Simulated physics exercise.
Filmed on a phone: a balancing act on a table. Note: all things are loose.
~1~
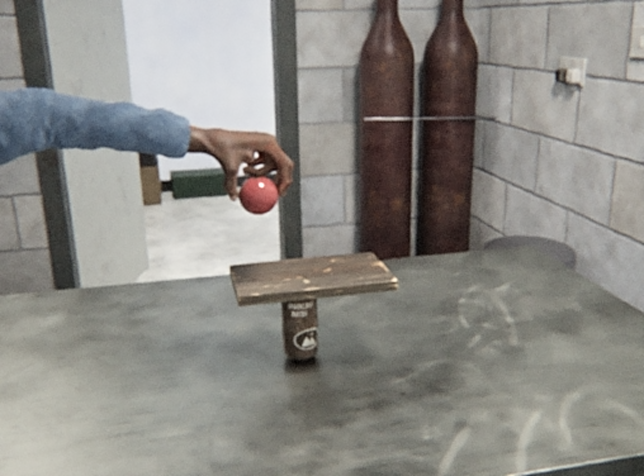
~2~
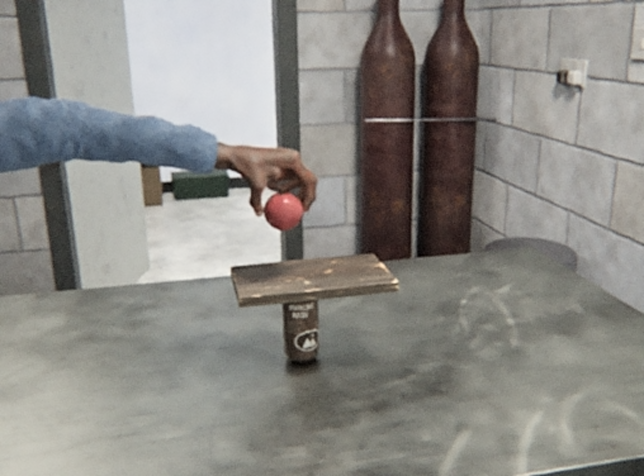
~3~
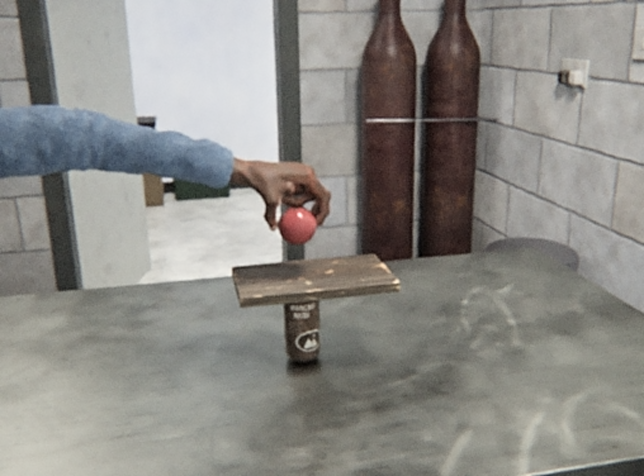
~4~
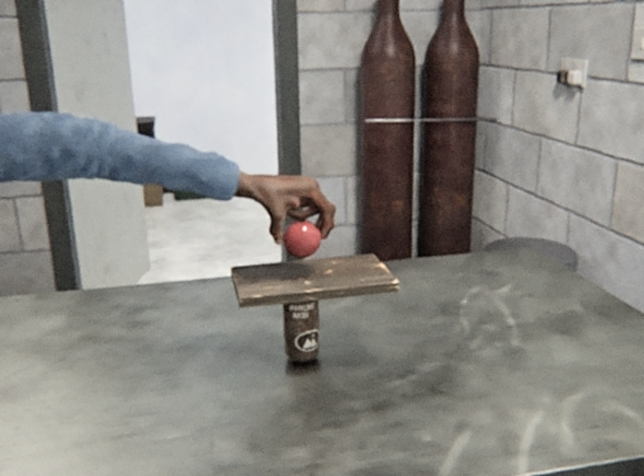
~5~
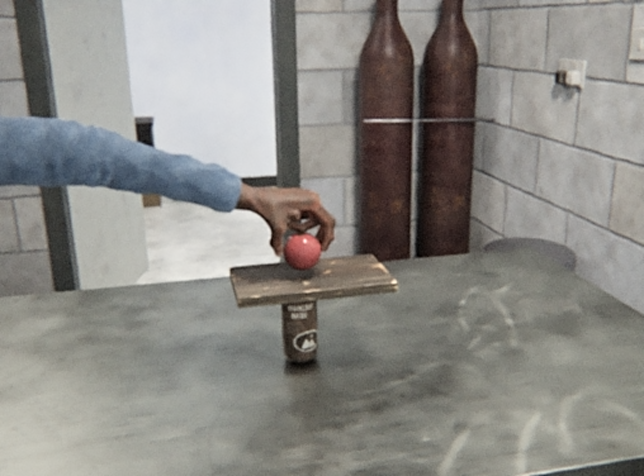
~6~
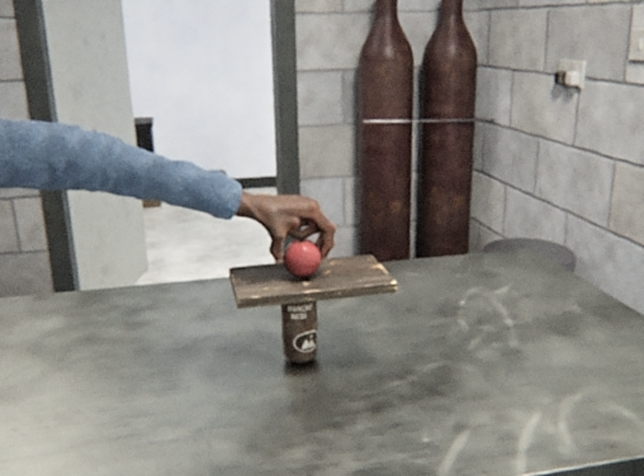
At the start, a hand at the end of a blue-sleeved arm holds a round red tomato above a wooden board resting on a brown can on a table. The hand moves right and downward, then lowers the tomato onto the board above the can, with the fingers still around it.
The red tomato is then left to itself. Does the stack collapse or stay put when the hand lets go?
The stack will stay as built.
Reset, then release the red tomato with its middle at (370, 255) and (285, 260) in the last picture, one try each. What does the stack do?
Case A: It caves in; case B: It survives.
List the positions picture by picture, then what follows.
The first frame shows on its way; red tomato (258, 196); brown can (300, 320).
The second frame shows on its way; red tomato (283, 211); brown can (301, 321).
The third frame shows on its way; red tomato (297, 226); brown can (302, 321).
The fourth frame shows on its way; red tomato (301, 239); brown can (301, 321).
The fifth frame shows on its way; red tomato (302, 251); brown can (300, 322).
The sixth frame shows in place under the hand; red tomato (302, 258); brown can (299, 322).
Then, 0.30 s after the last picture, nothing has stirred.
Then, 0.70 s after the last picture, red tomato resting near (303, 258).
At rest, all 3 in place. Seen from the same camera at the end, red tomato near (303, 258). The stack holds.
